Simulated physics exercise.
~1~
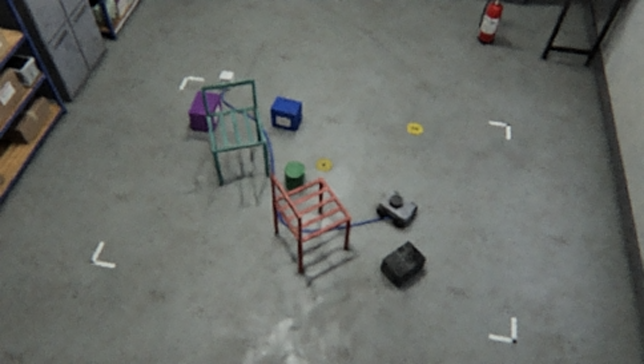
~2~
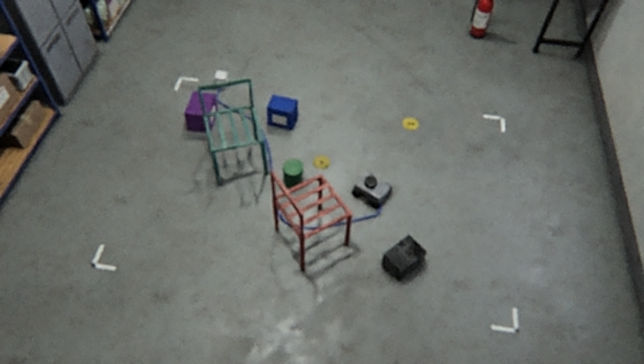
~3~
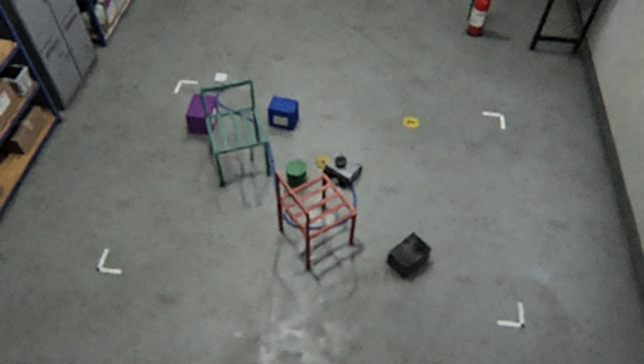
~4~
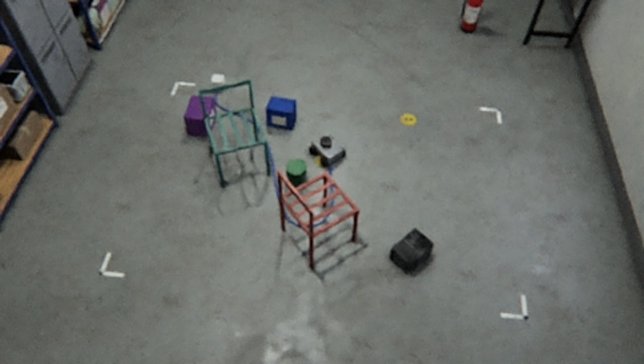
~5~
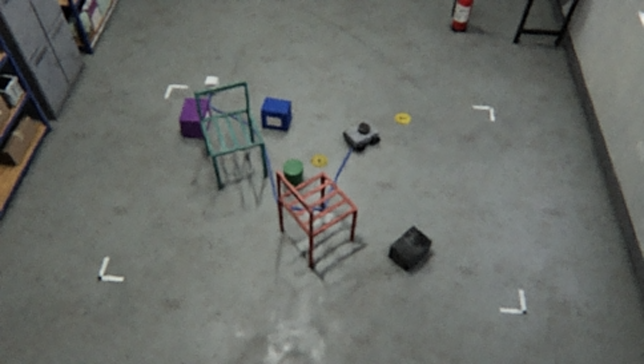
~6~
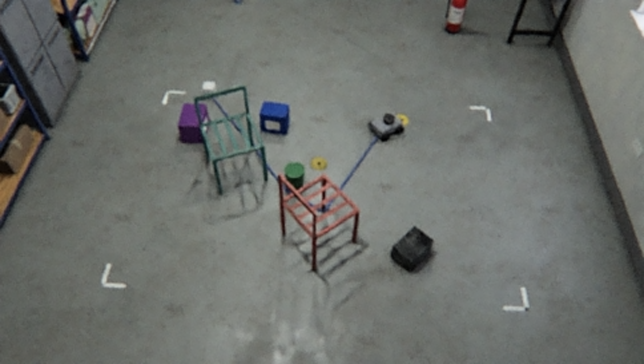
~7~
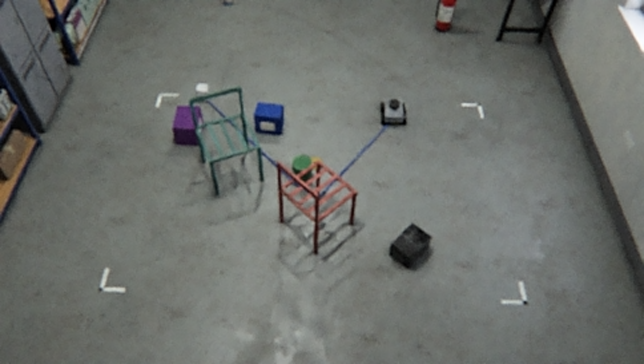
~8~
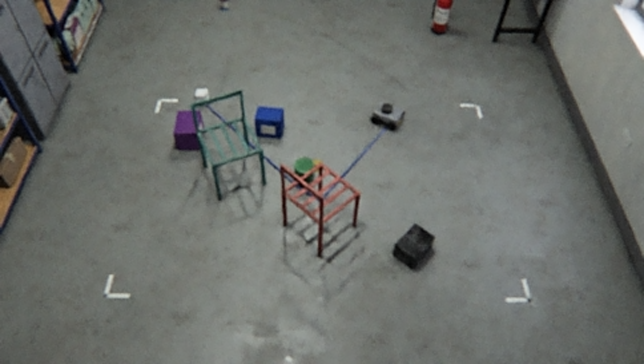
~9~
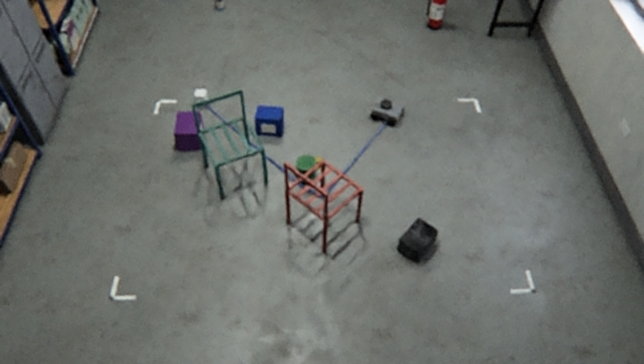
Small wheeled cart trailing a blue lead past chairs and cartons, turning toward a yellow mark, nudging red chair and green bucket, then stopping.
